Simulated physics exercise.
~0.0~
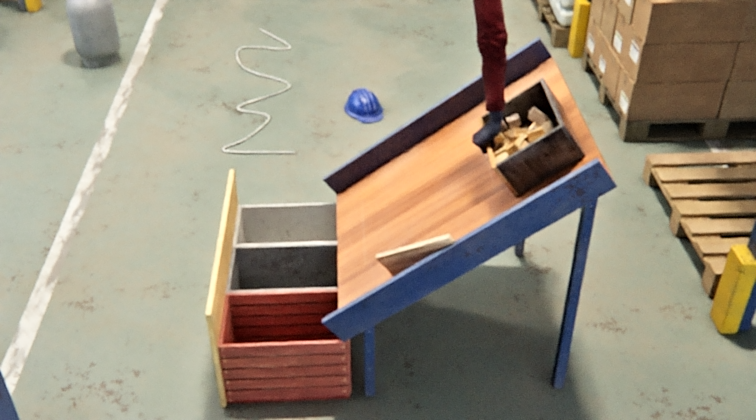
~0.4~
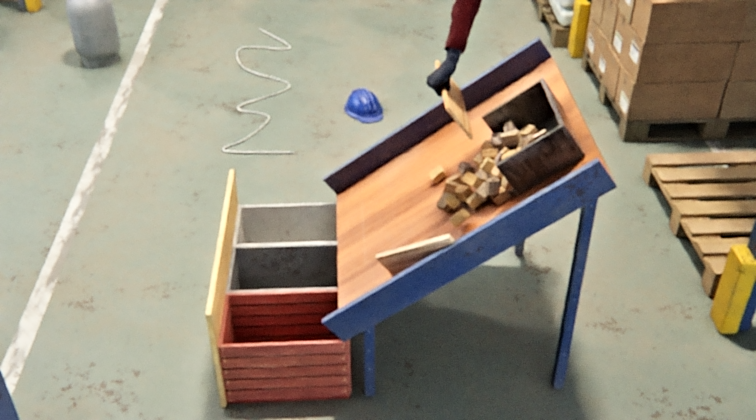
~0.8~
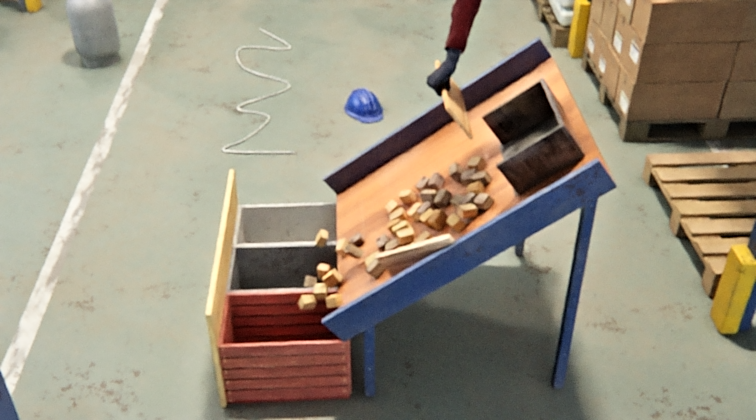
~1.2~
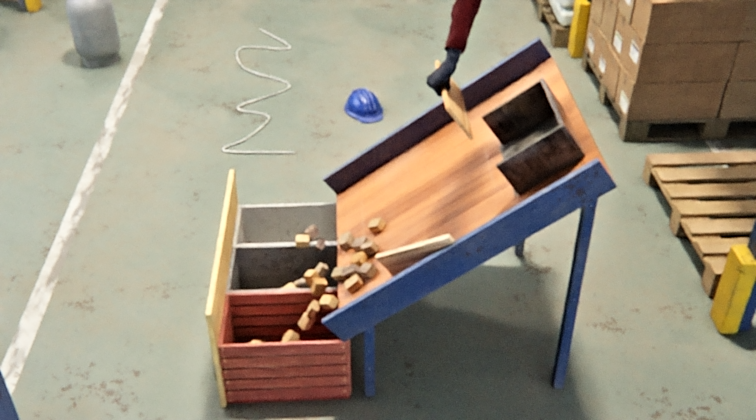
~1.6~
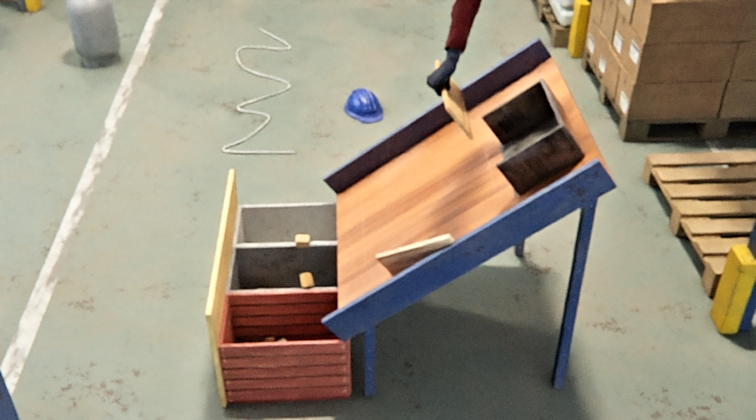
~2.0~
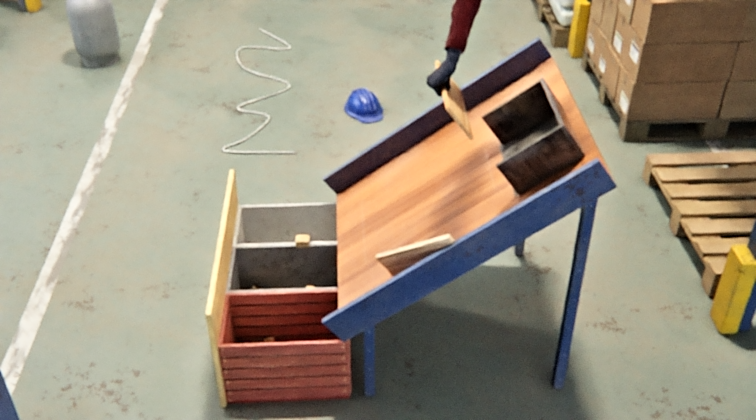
A gloved hand lifting a gate from a black pen, wooden blocks tumbling down a sloping table into red and grey bins.
